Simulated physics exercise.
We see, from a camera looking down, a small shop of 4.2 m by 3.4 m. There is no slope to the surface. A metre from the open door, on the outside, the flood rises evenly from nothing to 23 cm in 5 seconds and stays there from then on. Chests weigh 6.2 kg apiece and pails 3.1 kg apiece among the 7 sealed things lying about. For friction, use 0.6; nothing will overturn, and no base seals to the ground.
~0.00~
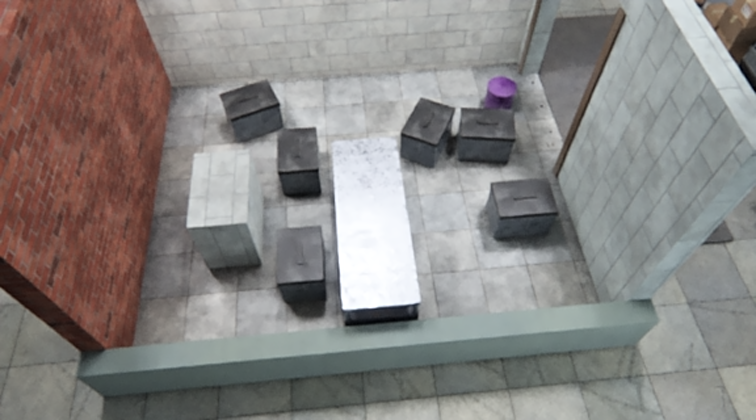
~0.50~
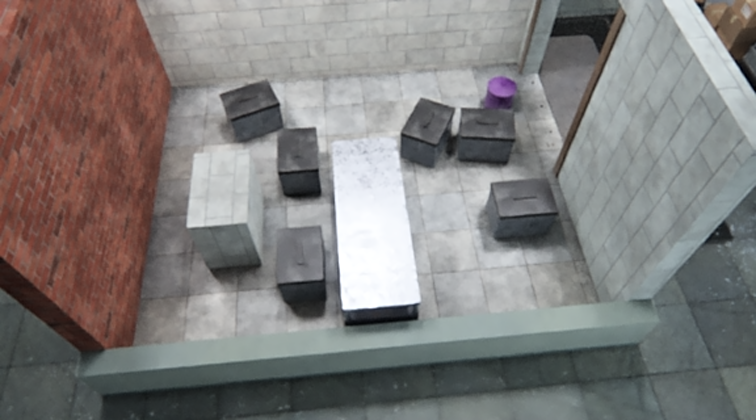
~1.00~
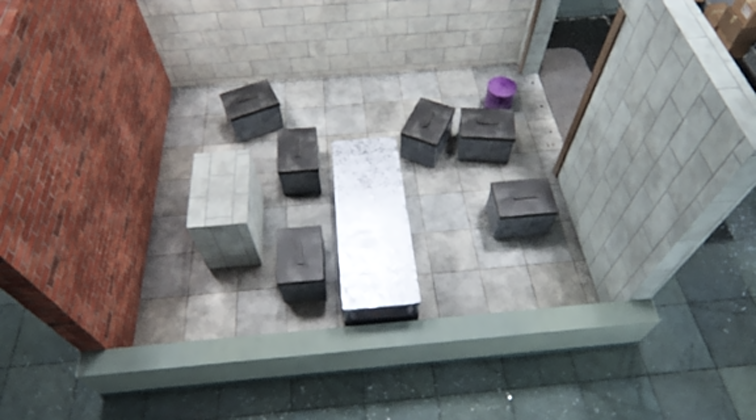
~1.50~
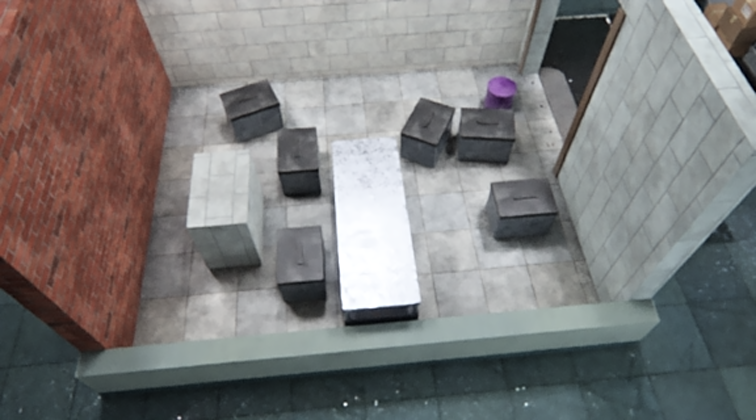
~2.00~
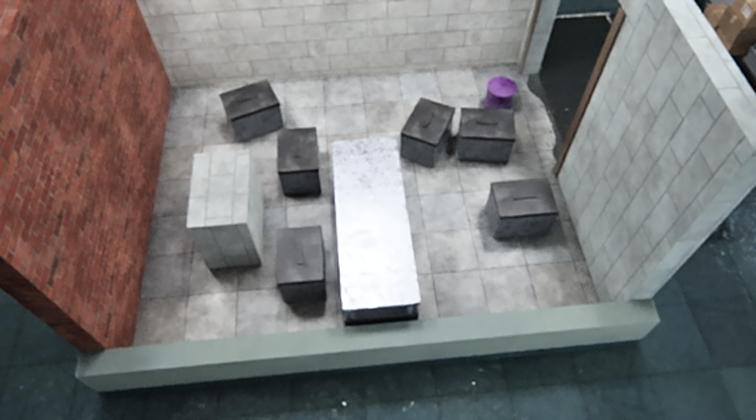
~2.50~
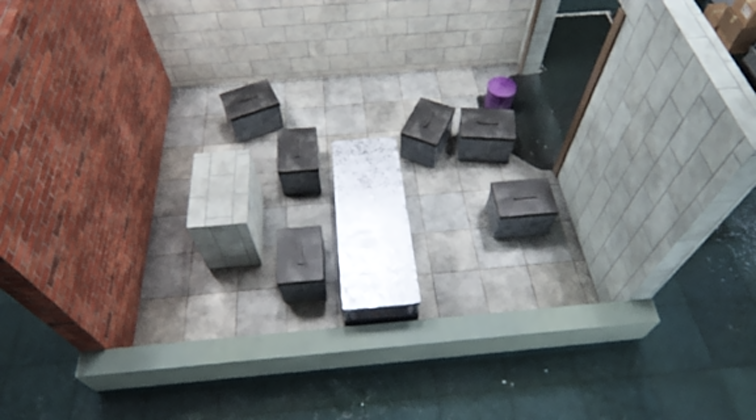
A small room with a long pale table and dark boxes stayed still while dark water spread over the ground outside, then crept through the open doorway onto the floor near the purple pail.
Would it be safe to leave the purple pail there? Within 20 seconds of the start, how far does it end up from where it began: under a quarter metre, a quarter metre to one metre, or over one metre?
It should cover a long stretch.
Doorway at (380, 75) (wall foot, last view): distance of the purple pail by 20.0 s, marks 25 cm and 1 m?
Under that change the purple pail is pushed a bit.
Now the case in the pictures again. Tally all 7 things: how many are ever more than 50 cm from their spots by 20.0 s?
Counting them up, I find 7.
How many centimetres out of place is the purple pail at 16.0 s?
It is about 350 cm out of place by then.
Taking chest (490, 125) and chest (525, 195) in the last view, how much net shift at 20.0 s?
Net displacement, in order: 100 cm; 50 cm.
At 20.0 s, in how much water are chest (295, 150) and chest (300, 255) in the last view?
About 25 and 25 cm.
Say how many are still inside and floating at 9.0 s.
7.
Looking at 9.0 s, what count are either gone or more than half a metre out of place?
I count 5 of them.
After 4.0 s the purple pail is near (421, 74), 0.9 m from its start, aground; 0 afloat.
After 9.0 s the purple pail is near (170, 85), 3.6 m from its start, afloat; 7 afloat.
After 16.0 s the purple pail is near (165, 108), 3.6 m from its start, afloat; 7 afloat.
After 20.0 s the purple pail is near (183, 312), 4.0 m from its start, afloat; 7 afloat.
